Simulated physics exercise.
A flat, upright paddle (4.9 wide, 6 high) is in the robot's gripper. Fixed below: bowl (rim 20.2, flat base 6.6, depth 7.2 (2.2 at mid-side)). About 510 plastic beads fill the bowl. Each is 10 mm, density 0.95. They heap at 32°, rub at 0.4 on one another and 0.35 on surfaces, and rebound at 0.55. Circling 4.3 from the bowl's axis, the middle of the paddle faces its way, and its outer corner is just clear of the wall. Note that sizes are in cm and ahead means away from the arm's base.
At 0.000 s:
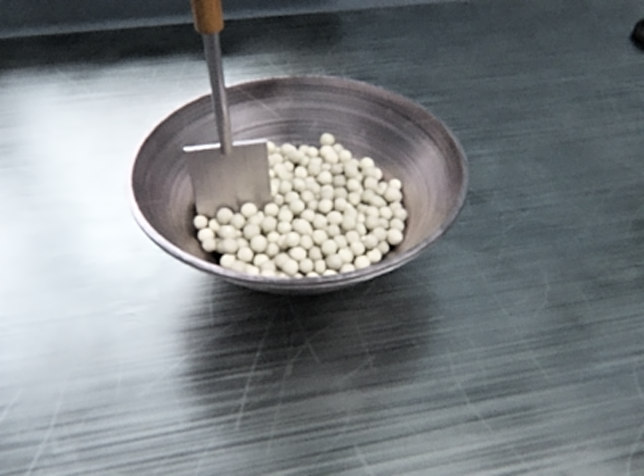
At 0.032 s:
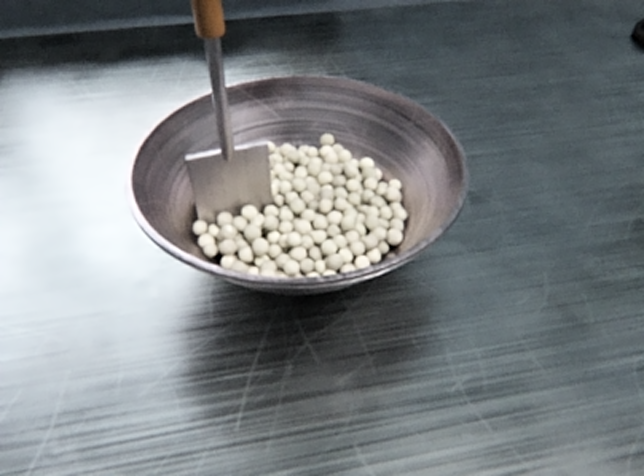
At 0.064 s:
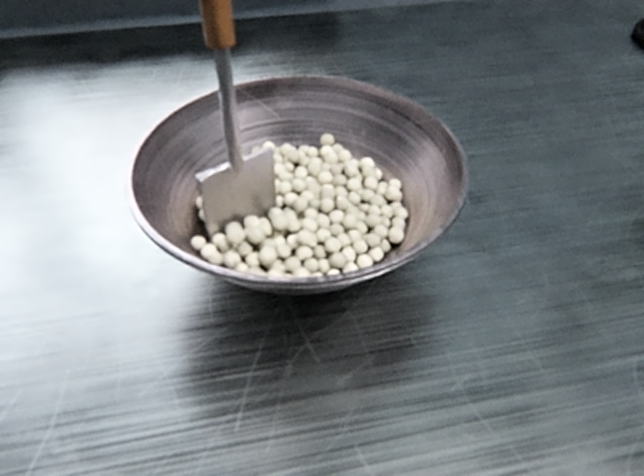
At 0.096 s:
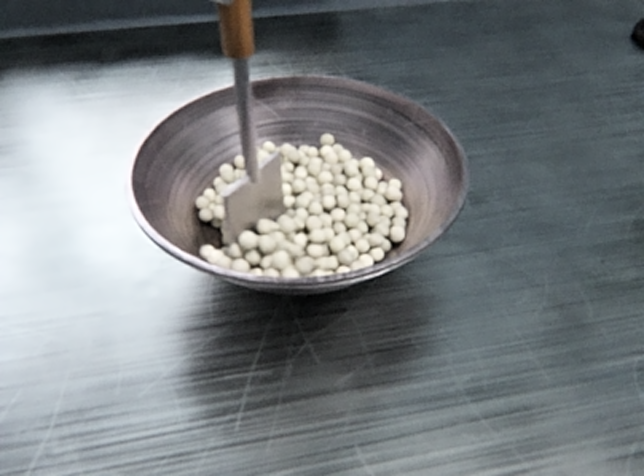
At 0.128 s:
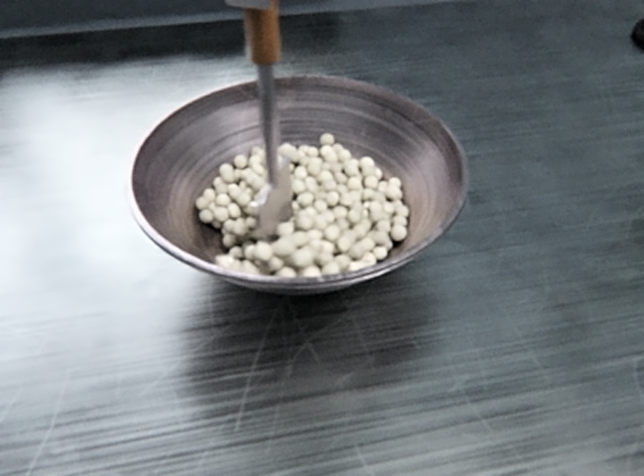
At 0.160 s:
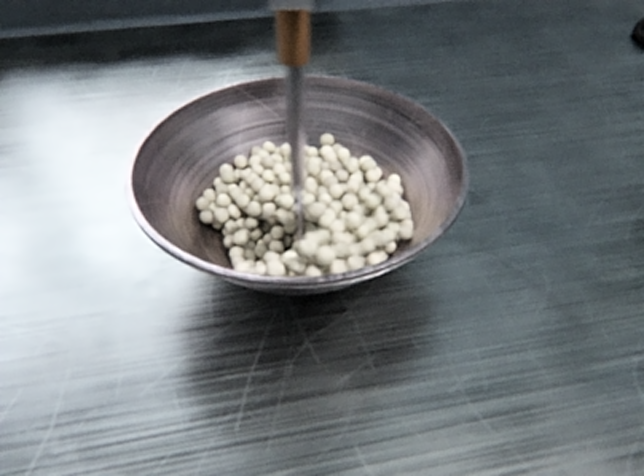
At first, a flat metal paddle with a wooden handle stands at the left side of a dark bowl of pale beads. It then sweeps toward the viewer and rightward through the beads, turning edge-on as it pushes some aside, and ends upright near the bowl's middle while the bowl stays still.
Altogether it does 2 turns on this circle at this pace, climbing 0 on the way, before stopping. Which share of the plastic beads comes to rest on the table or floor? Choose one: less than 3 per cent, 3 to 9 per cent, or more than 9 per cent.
The share is 3 to 9 per cent.
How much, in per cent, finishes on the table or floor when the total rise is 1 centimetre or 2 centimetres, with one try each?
Estimates: 0 % then 0 %.
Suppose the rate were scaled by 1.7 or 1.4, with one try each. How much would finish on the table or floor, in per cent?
Roughly 35 and 25 per cent.
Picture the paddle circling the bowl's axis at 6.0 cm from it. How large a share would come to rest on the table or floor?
In that case roughly 0 per cent.
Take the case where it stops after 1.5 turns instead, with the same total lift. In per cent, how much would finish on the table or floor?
I'd reckon near 5 per cent.
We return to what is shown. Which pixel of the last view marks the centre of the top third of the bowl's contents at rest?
Roughly at pixel (249, 223).
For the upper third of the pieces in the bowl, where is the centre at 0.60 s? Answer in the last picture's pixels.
Somewhere around (208, 181) in the last view.
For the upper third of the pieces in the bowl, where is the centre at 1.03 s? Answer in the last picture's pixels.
Close to pixel (336, 140).
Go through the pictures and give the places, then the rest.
In the first picture, the paddle neck at (223, 123), 0° round; upper third of the load around (301, 202), from x 200 to 400, top at y 140; 514 in the bowl.
In the second picture, the paddle neck at (224, 128), 7° round; upper third of the load around (299, 204), from x 200 to 400, top at y 140.
In the third picture, the paddle neck at (233, 140), 25° round; upper third of the load around (301, 208), from x 200 to 400, top at y 140.
In the fourth picture, the paddle neck at (250, 150), 44° round; upper third of the load around (304, 210), from x 205 to 400, top at y 140.
In the fifth picture, the paddle neck at (272, 156), 62° round; upper third of the load around (315, 216), from x 205 to 400, top at y 140.
In the sixth picture, the paddle neck at (298, 158), 81° round; upper third of the load around (335, 216), from x 205 to 405, top at y 140; 514 in the bowl.
After 0.60 s, 332° round, highest piece 9 above the table; 500 in the bowl, 6 on the table or floor, 8 in flight or on the tool.
After 1.03 s, 223° round, highest piece 8 above the table; 491 in the bowl, 23 on the table or floor.
After 1.45 s, 0° round, highest piece 7 above the table; 488 in the bowl, 26 on the table or floor.
After 2.15 s, 0° round, highest piece 7 above the table; 488 in the bowl, 26 on the table or floor.
In the end, 488 in the bowl, 26 on the table or floor. That is 5 % on the table or floor.
